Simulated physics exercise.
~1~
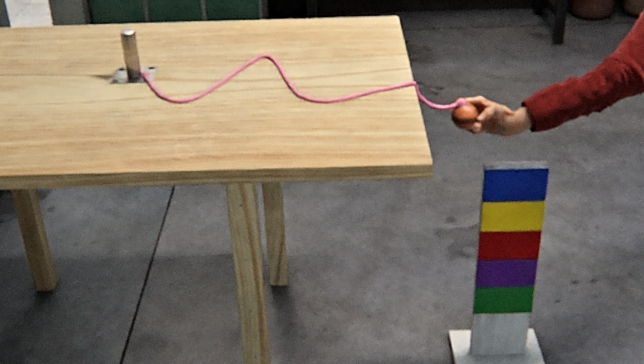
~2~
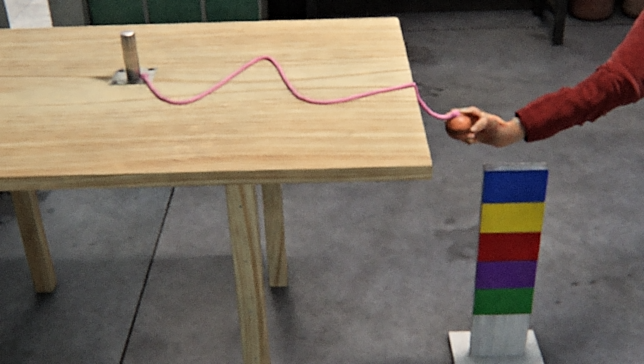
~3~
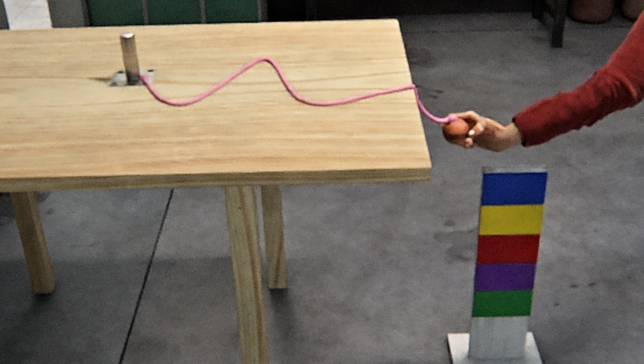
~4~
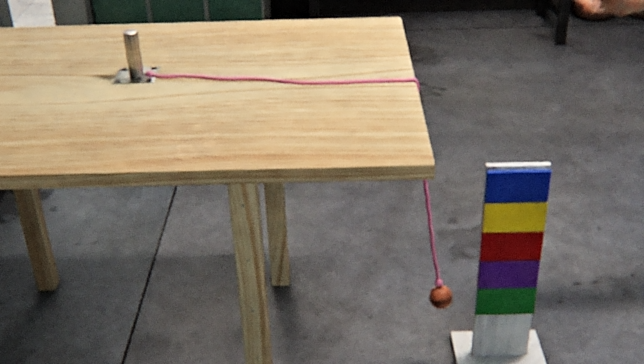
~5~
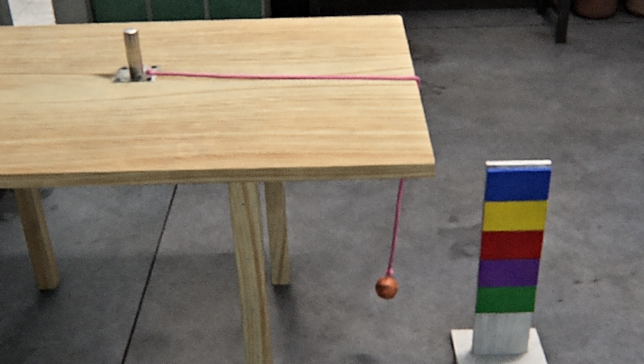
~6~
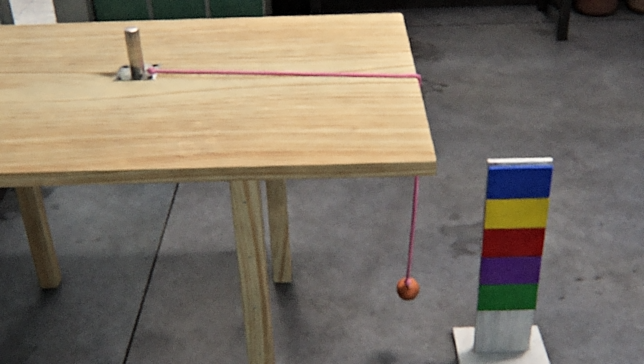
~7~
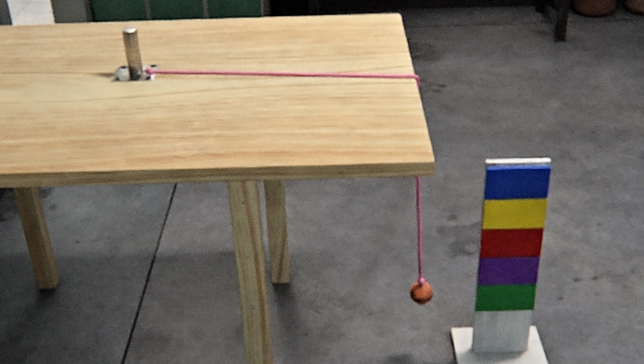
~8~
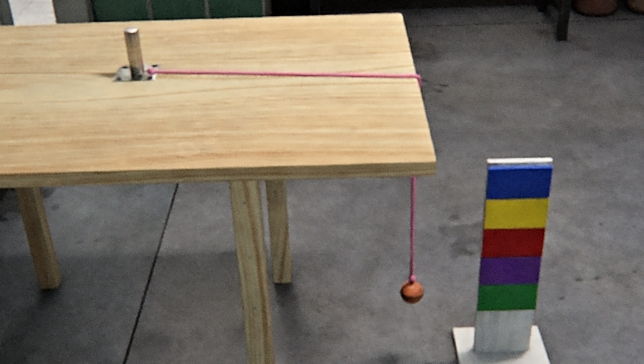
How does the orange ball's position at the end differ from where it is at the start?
At the start the orange ball is held in a hand beyond the table's right edge, above the coloured bands. At the end it hangs from the cord, lower and further left, level with the green band.
